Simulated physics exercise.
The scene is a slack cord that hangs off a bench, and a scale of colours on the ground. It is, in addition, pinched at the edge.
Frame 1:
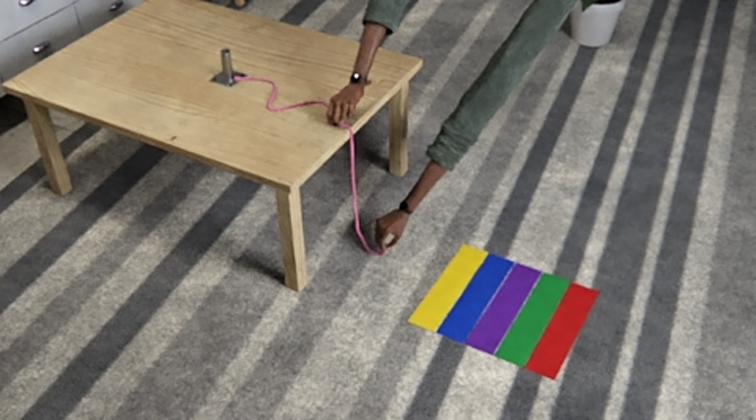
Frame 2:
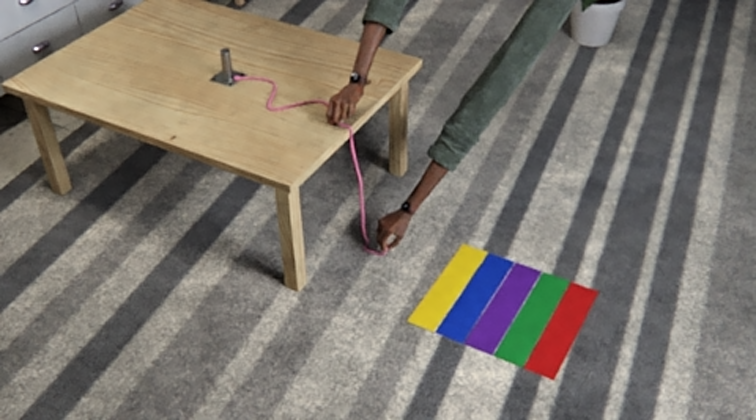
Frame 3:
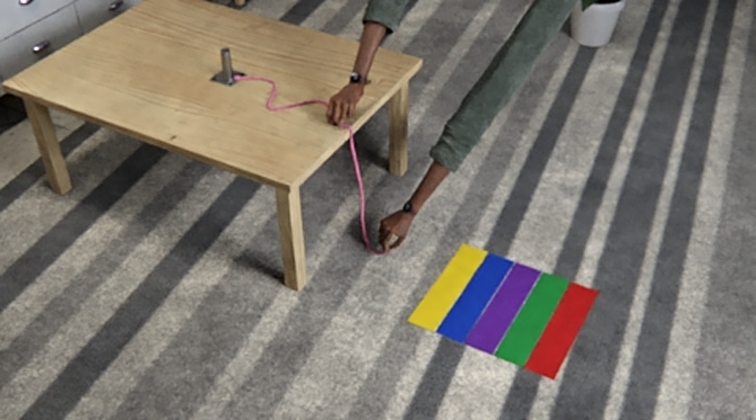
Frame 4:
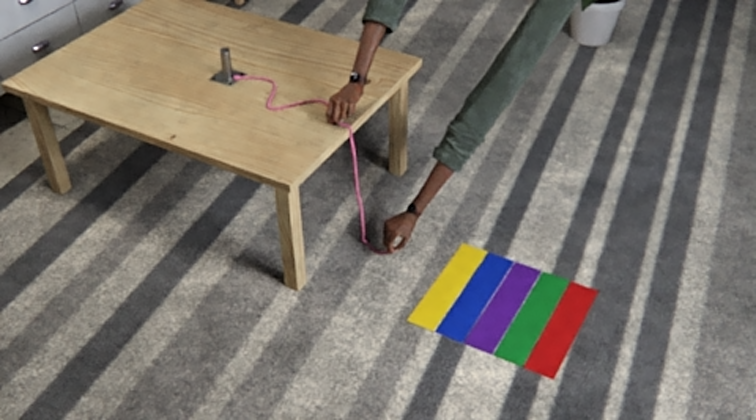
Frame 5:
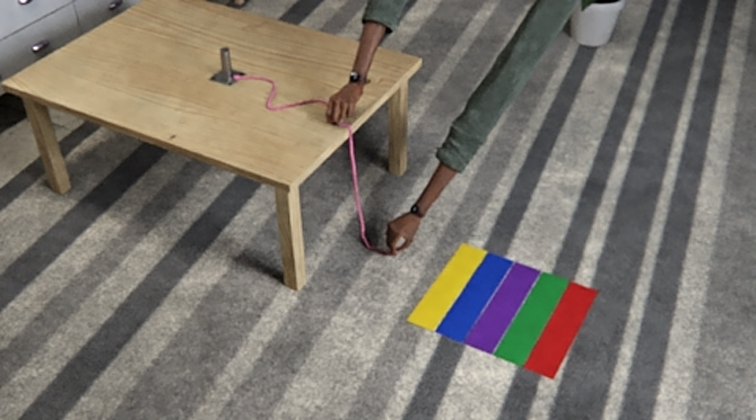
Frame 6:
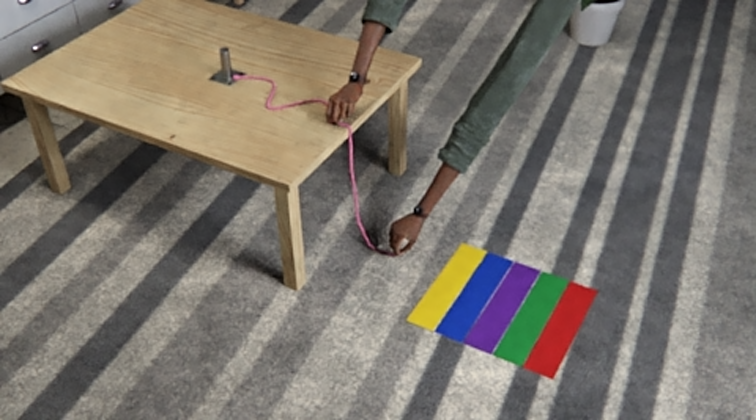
On a grey striped carpet, seen from above at an angle, stands a light wooden table with pale drawers behind it. A pink cord runs from a small metal post across the tabletop and over the edge, right of which lie yellow, blue, purple, green and red strips. One dark-sleeved hand pinches the cord at the edge while the other draws its lower end slightly rightward, the camera still.
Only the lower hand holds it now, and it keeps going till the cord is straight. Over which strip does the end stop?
Over the green strip.
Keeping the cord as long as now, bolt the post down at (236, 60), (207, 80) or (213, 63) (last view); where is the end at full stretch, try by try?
Respectively (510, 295), (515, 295) and (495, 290).
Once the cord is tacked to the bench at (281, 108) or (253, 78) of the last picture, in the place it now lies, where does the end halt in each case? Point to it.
Per try (px): (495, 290), (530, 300).
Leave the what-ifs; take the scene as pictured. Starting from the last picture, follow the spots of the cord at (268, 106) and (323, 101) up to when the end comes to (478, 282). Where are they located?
The two spots arrive at (299, 105) and (348, 124).
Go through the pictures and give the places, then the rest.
The first picture shows end (385, 248); yellow (431, 312); blue (459, 323); purple (488, 334); green (518, 345); red (548, 357).
The second picture shows end (387, 249); cord through (263, 80) (268, 107) (326, 104) (351, 134) (361, 188) (364, 233).
The third picture shows end (389, 250).
The fourth picture shows end (393, 251); cord through (263, 79) (268, 107) (326, 103) (351, 134) (357, 187) (363, 232).
The fifth picture shows end (397, 252).
The sixth picture shows end (400, 253); cord through (263, 79) (268, 106) (326, 103) (350, 133) (354, 186) (363, 232).
Soon after, end near (478, 282); over blue.
After that, end near (513, 295); over purple.
At the stop, end near (534, 302); over green. It gets as far as the green strip.
